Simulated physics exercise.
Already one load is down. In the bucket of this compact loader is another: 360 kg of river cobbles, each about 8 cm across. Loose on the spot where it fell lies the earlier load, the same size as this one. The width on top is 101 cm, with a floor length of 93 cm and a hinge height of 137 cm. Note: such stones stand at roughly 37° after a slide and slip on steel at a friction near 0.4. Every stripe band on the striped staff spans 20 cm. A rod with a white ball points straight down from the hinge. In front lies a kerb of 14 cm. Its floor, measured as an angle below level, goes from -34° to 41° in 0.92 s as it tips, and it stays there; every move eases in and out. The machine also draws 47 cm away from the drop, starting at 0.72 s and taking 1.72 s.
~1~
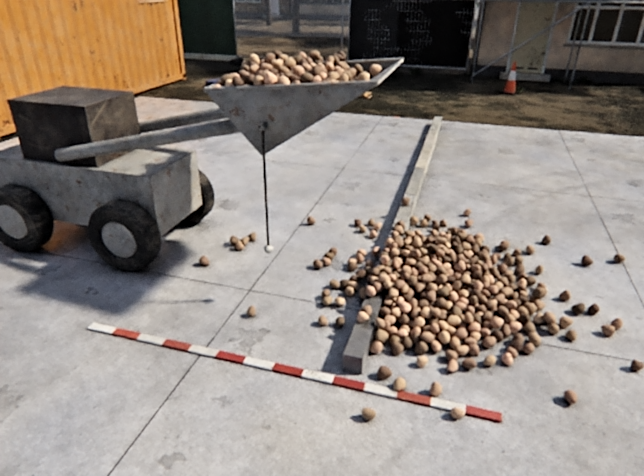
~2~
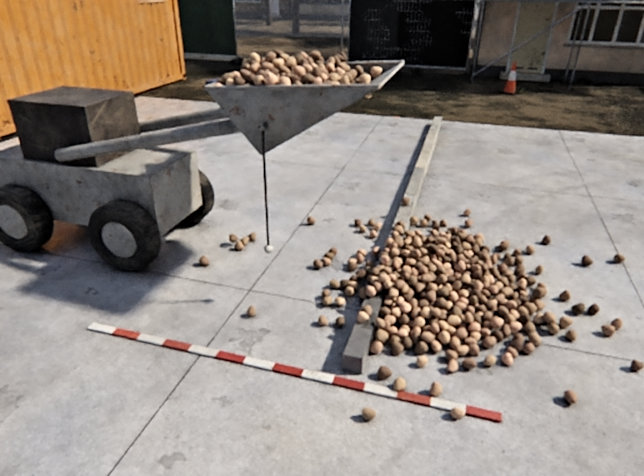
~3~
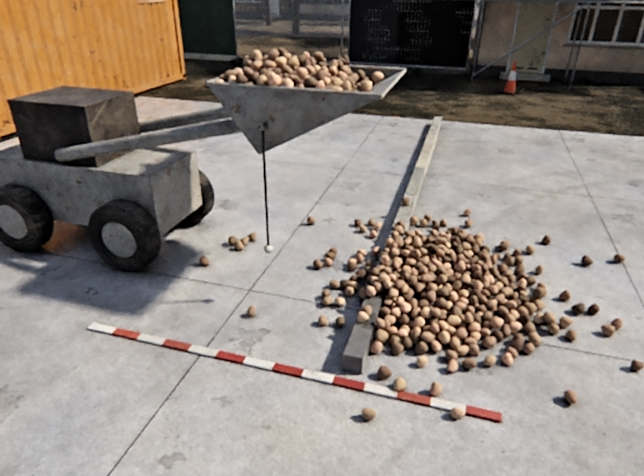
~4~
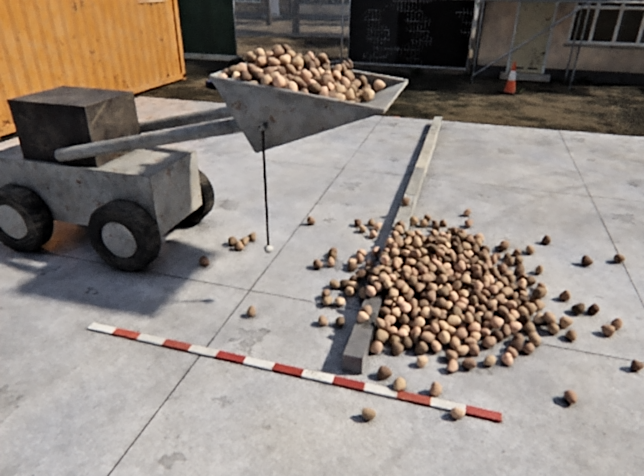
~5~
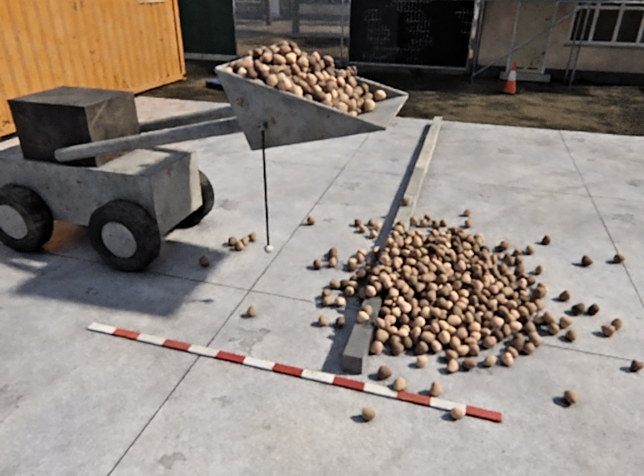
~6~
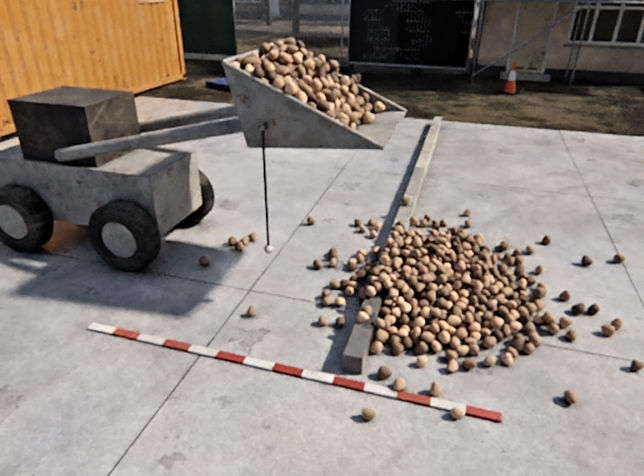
A grey wheeled loader holds a bucket heaped with brownish, rounded stones at the left of a sunlit concrete yard, seen from slightly above. A larger-looking spread of similar stones lies on the right around a long grey kerb, behind a red-and-white striped staff, with an orange wall at upper left. The bucket's front edge tilts gradually downward and its heap shifts slightly, while the camera stays still.
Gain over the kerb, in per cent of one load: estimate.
Approx. 50 %.
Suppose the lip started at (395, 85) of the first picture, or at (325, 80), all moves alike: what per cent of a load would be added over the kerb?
Near 70 in a hundred first, near 10 in a hundred second.
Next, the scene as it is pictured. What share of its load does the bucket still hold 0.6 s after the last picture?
Still inside: Some 60 %.
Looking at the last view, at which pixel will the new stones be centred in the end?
(390, 266).
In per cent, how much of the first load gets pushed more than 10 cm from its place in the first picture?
15 %.
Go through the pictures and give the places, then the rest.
Lip at (378, 83), floor tilted -34°, highest stones at (303, 58). The earlier load is highest near (396, 274), 21 cm above ground level, 12 % on this side of the kerb, 91 % over the kerb, in the first picture.
Lip at (379, 87), floor tilted -32°, highest stones at (304, 58), in the second picture.
The bucket is at -28°, its lip at (382, 96); the top of the load is at (287, 56), in the third picture.
Lip at (384, 111), floor tilted -22°, highest stones at (271, 54), in the fourth picture.
Lip at (385, 129), floor tilted -14°, highest stones at (276, 50), in the fifth picture.
The bucket is at -5°, its lip at (383, 148); the top of the load is at (283, 47), in the sixth picture.
Then, 0.3 s after the last picture the floor is at 29°; in per cent of one load, 100 in the bucket, 12 on this side of the kerb, 91 over the kerb; the foremost stones are at (600, 303).
Then, 0.6 s after the last picture the floor is at 41°; in per cent of one load, 62 in the bucket, 48 on this side of the kerb, 92 over the kerb; the foremost stones are at (600, 303).
Then, 2.5 s after the last picture the floor is at 41°; in per cent of one load, 0 in the bucket, 62 on this side of the kerb, 141 over the kerb; the foremost stones are at (598, 294).
Then, 5.0 s after the last picture the floor is at 41°; in per cent of one load, 0 in the bucket, 62 on this side of the kerb, 141 over the kerb; the foremost stones are at (598, 294). Net gain over the kerb, 50.
